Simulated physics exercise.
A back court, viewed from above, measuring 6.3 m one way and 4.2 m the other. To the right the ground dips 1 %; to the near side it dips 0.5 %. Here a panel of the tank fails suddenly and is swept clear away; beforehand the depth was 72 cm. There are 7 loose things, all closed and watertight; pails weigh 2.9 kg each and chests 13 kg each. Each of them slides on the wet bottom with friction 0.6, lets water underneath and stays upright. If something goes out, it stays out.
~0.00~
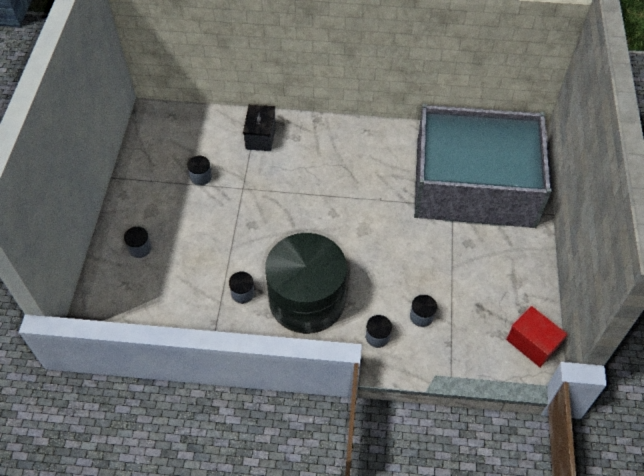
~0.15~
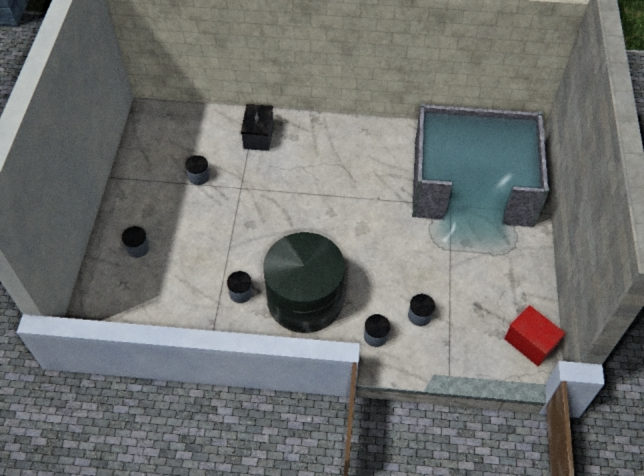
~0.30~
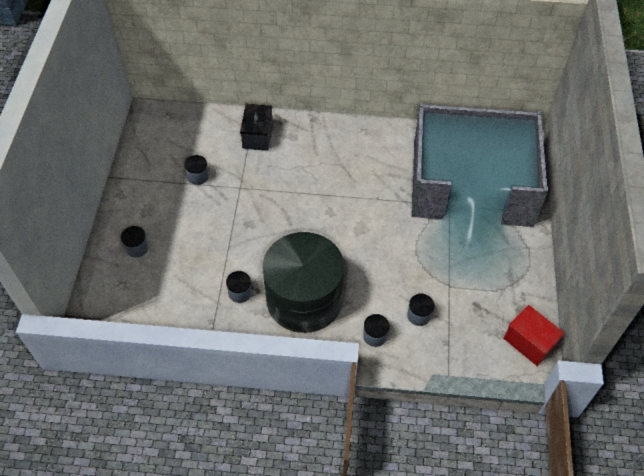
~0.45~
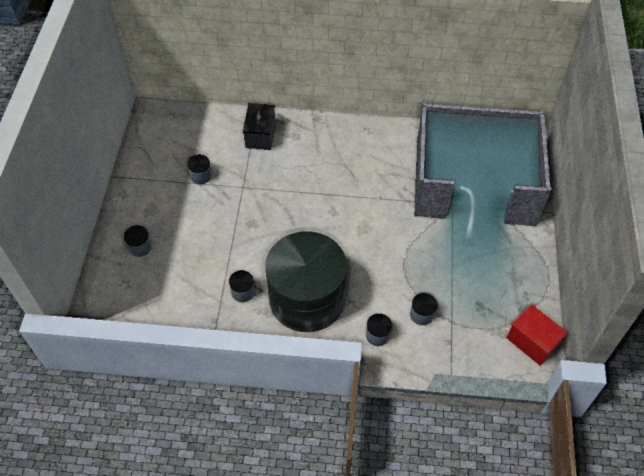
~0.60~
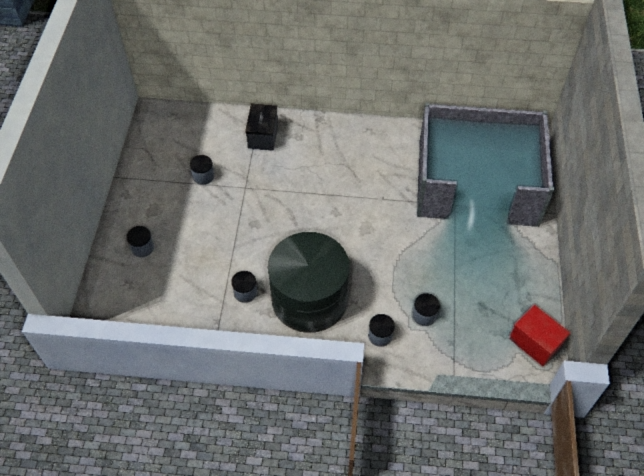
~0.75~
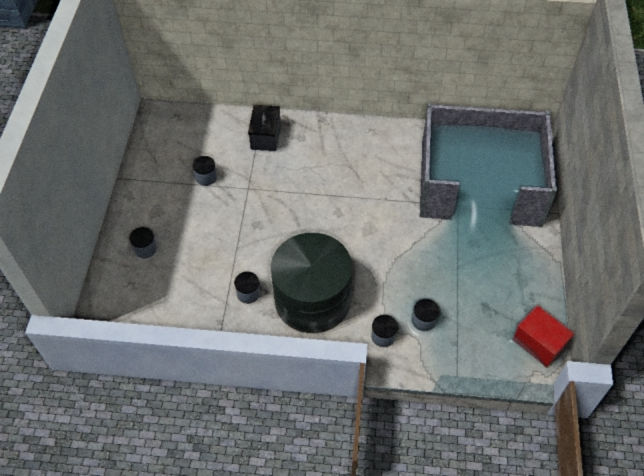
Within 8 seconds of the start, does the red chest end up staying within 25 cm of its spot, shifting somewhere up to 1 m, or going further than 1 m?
It ends well off its spot.
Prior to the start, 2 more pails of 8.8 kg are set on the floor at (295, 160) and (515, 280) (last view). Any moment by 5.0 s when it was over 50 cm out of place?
Lab note - ordered: Below threshold / above threshold.
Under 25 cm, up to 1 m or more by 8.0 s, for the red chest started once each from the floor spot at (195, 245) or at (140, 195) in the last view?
First it remains in place, then it remains in place.
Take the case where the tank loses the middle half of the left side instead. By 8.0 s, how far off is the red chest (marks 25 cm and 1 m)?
Under that change, the red chest keeps its spot.
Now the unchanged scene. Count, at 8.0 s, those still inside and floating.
0 at that moment.
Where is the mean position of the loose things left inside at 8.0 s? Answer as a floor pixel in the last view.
Near (216, 229).
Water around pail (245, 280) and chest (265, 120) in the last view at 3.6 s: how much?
I'd put it at 1 cm and 0 cm respectively.
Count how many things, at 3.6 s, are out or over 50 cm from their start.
My count gives 3.
After 1.6 s the red chest is near (536, 353), 0.4 m from its start, afloat; 1 of 7 are out; 2 afloat.
After 3.6 s the red chest has gone out; 2 of 7 are out; 0 afloat.
After 5.6 s the red chest has gone out; 2 of 7 are out; 0 afloat.
After 8.0 s the red chest has gone out; 2 of 7 are out; 0 afloat.
